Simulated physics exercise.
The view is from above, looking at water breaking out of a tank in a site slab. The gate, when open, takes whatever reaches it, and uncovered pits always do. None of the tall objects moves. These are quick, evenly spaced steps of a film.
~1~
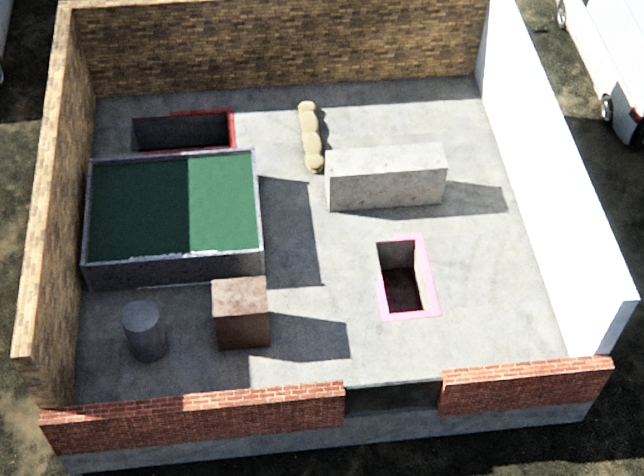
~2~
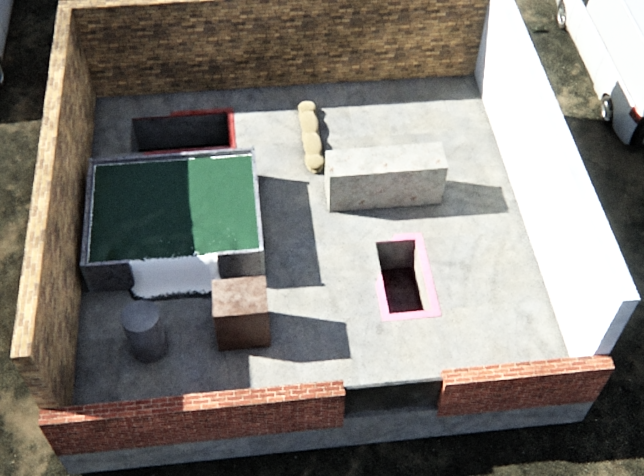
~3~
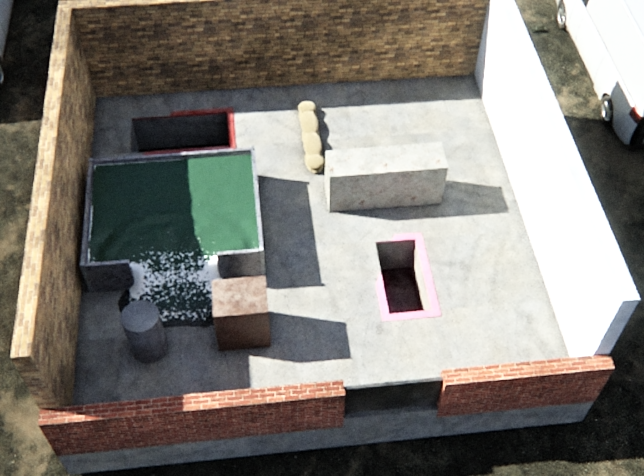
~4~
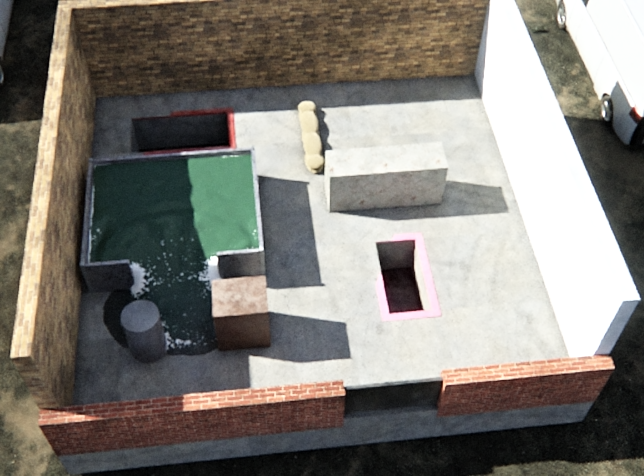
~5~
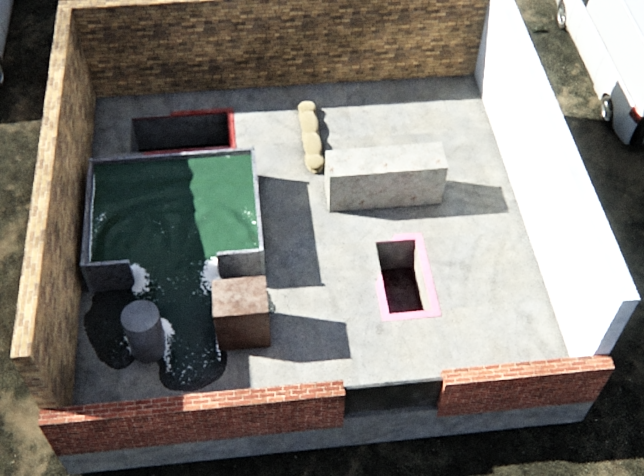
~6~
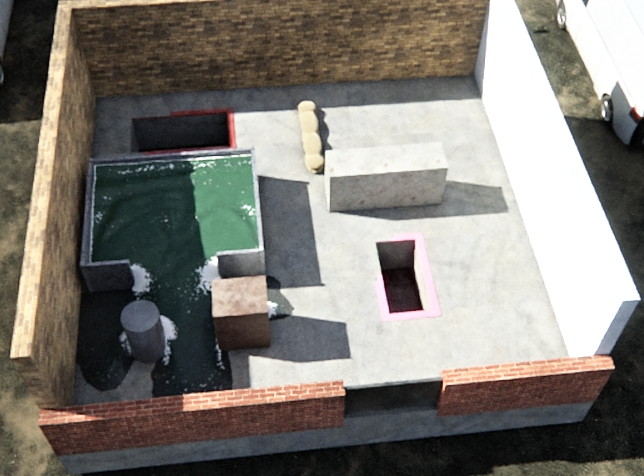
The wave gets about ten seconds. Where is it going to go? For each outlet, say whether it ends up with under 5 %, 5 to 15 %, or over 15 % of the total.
Result: The gate soaks up scarcely any - beneath five per cent; the red pit soaks up scarcely any - beneath five per cent; the pink pit soaks up a great deal - past fifteen per cent.
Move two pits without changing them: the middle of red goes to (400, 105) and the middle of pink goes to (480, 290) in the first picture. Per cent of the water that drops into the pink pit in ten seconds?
Pink: 25 %.
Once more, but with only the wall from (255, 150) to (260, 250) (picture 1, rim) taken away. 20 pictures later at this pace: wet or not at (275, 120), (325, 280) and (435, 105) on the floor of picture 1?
Result, in sequence: Inundated; inundated; inundated.
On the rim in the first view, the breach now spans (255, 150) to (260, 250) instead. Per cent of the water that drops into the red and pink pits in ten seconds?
Parts in a hundred: Red 6, pink 45.
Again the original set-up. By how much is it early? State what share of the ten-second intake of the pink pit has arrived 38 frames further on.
Around 50 percent.
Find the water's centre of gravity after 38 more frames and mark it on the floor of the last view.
Roughly (236, 285).
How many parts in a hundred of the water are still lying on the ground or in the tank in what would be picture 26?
Around 98 in a hundred.
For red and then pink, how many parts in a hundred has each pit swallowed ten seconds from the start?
In order, near 2 and 20 in a hundred.
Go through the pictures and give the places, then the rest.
The first picture shows the open tank at (173, 206) is whole and still.
In the second picture, water pours out at (177, 275) and has run to a hidden place.
In the third picture, the front is at a hidden place, out from the gap at (177, 276).
In the fourth picture, the front is at (209, 348), out from the gap at (177, 276).
In the fifth picture, water pours out at (177, 276) and has run to (198, 384).
In the sixth picture, the front is at a hidden place, out from the gap at (177, 275).
A moment on, water covers 20 % of the floor; the gate 0 %, the red pit 0 %, the pink pit 0 %.
Next, water covers 30 % of the floor; the gate 0 %, the red pit 0 %, the pink pit 0 %.
Then, water covers 45 % of the floor; the gate 0 %, the red pit 0 %, the pink pit 3 %.
Later, water covers 60 % of the floor; the gate 0 %, the red pit 1 %, the pink pit 10 %.
In the end, water covers 70 % of the floor; the gate 0 %, the red pit 3 %, the pink pit 21 %.
